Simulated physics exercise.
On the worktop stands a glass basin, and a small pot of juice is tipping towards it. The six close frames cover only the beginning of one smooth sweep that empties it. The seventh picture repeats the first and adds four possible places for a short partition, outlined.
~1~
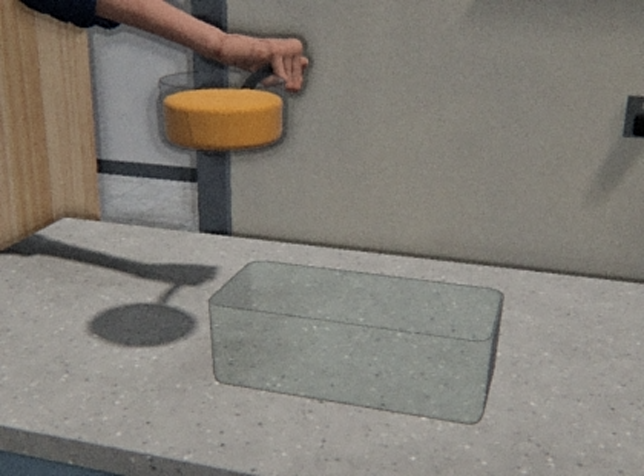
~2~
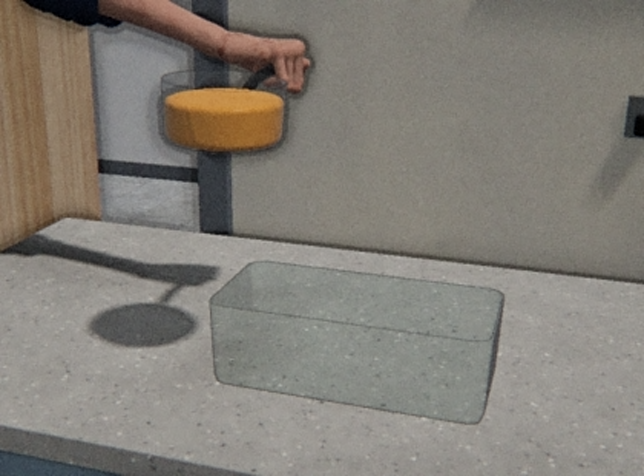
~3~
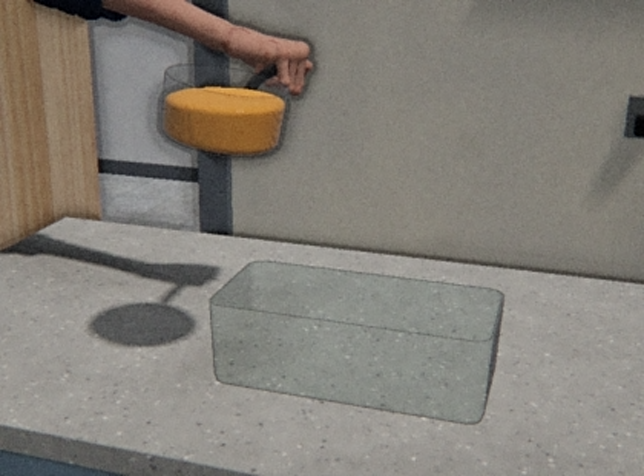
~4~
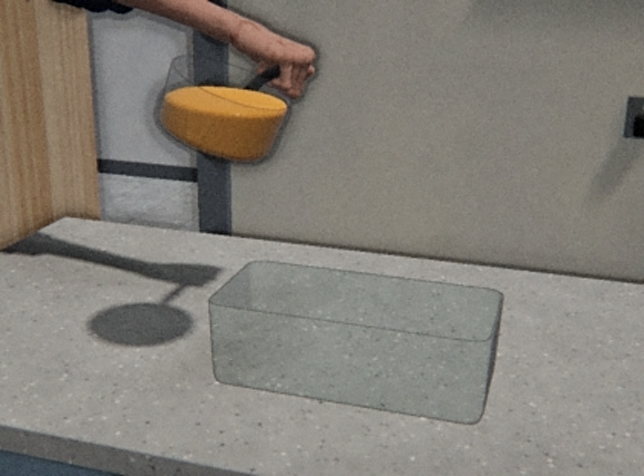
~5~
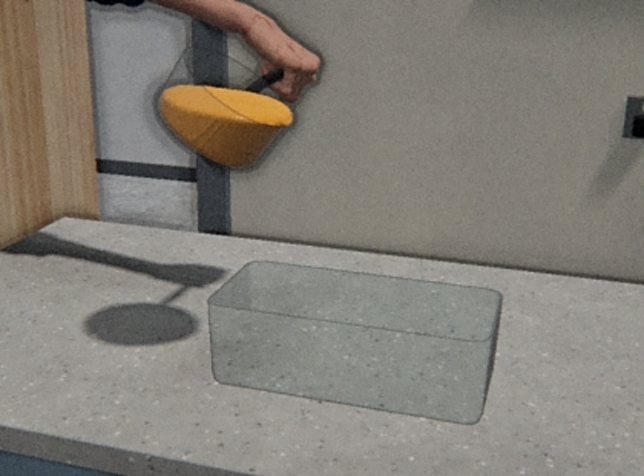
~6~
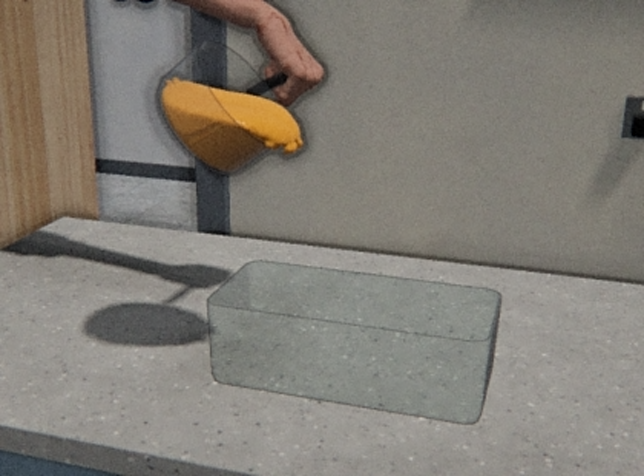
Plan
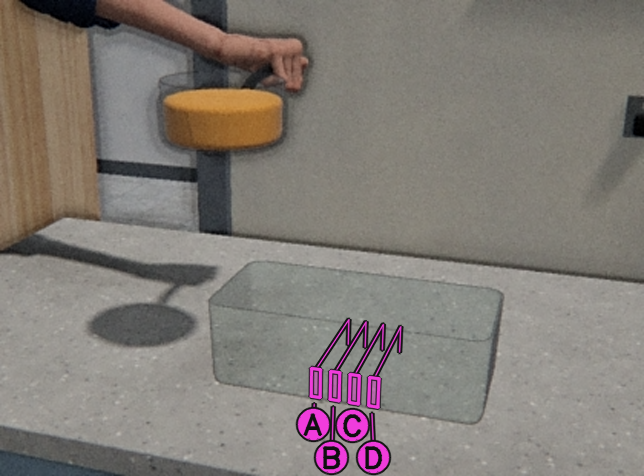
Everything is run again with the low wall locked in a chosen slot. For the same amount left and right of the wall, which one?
A is best.
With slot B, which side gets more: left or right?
More ends on the left.
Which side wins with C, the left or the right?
More ends on the left.
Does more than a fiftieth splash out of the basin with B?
Yes, it does.
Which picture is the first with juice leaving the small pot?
In picture 5.
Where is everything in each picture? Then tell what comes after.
Upright, lip at (279, 82); basin from (215, 378) to (483, 422); nothing has left yet.
Tipped about 2°, lip at (281, 85); nothing has left yet.
Tipped about 10°, lip at (284, 94); nothing has left yet.
Tipped about 21°, lip at (286, 107); nothing has left yet.
Tipped about 35°, lip at (285, 124); juice is over the lip, down to (285, 124).
Tipped about 51°, lip at (279, 141); juice is over the lip, down to (286, 152).
On the marked copy, A at (314, 403); B at (333, 407); C at (352, 410); D at (371, 413).
For slot A, about 51 % ends left of the wall and 44 % right of it; 6 % is lost outside.
For slot B, about 71 % ends left of the wall and 16 % right of it; 13 % is lost outside.
For slot C, about 78 % ends left of the wall and 12 % right of it; 10 % is lost outside.
For slot D, about 72 % ends left of the wall and 17 % right of it; 11 % is lost outside.
